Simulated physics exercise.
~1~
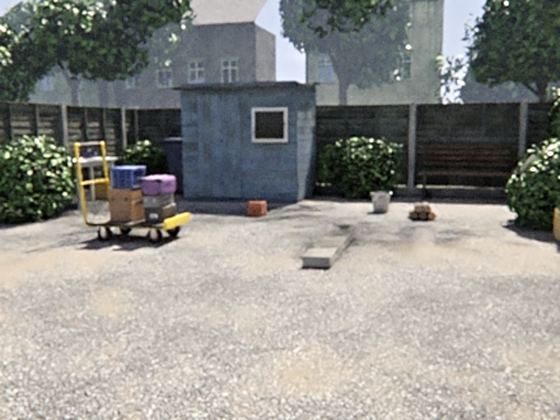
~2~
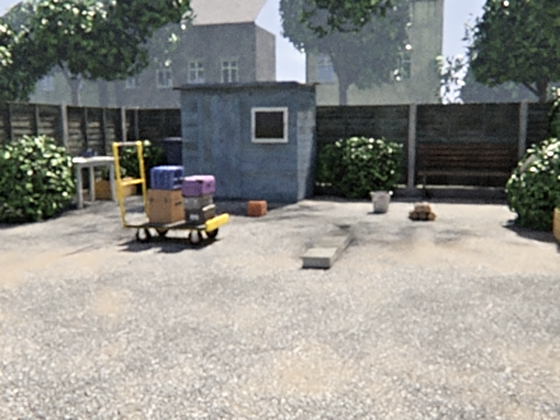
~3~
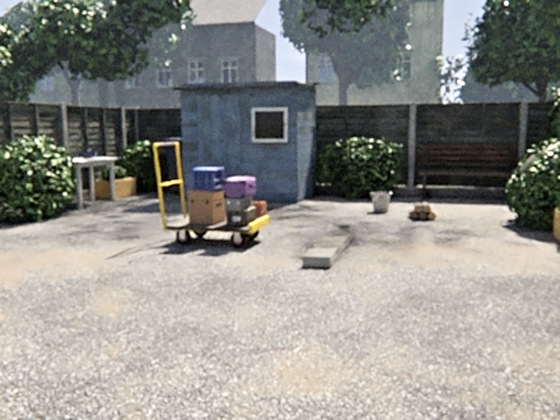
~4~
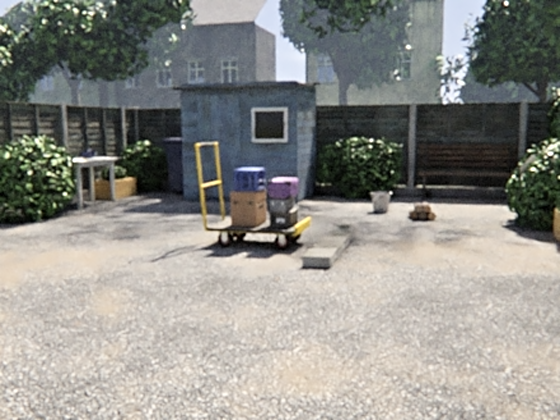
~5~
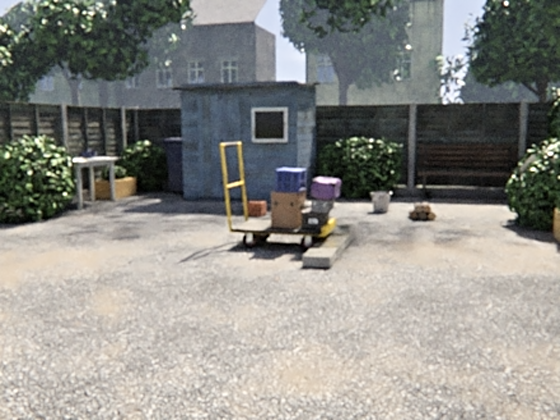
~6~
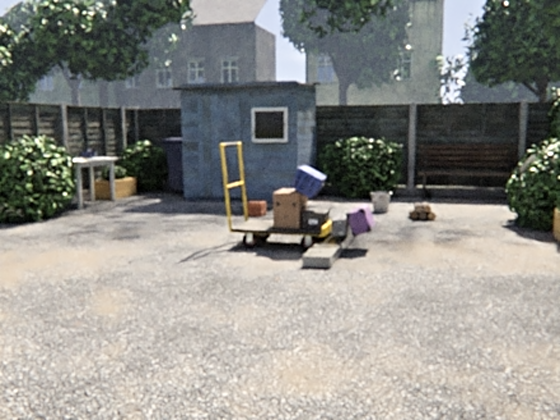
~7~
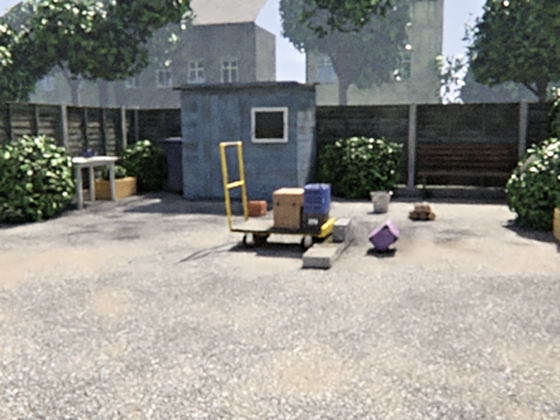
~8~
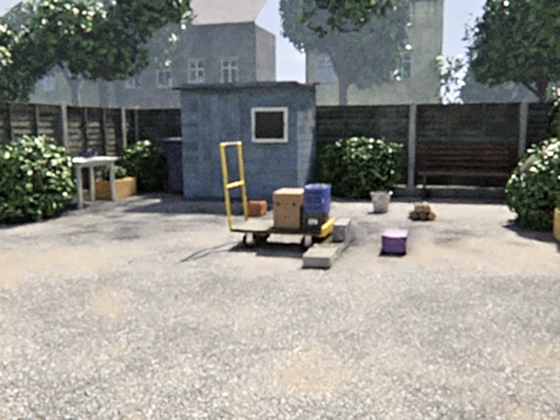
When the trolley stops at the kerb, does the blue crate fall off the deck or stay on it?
The blue crate stays on the deck, though it tips forward and comes to rest on its side.
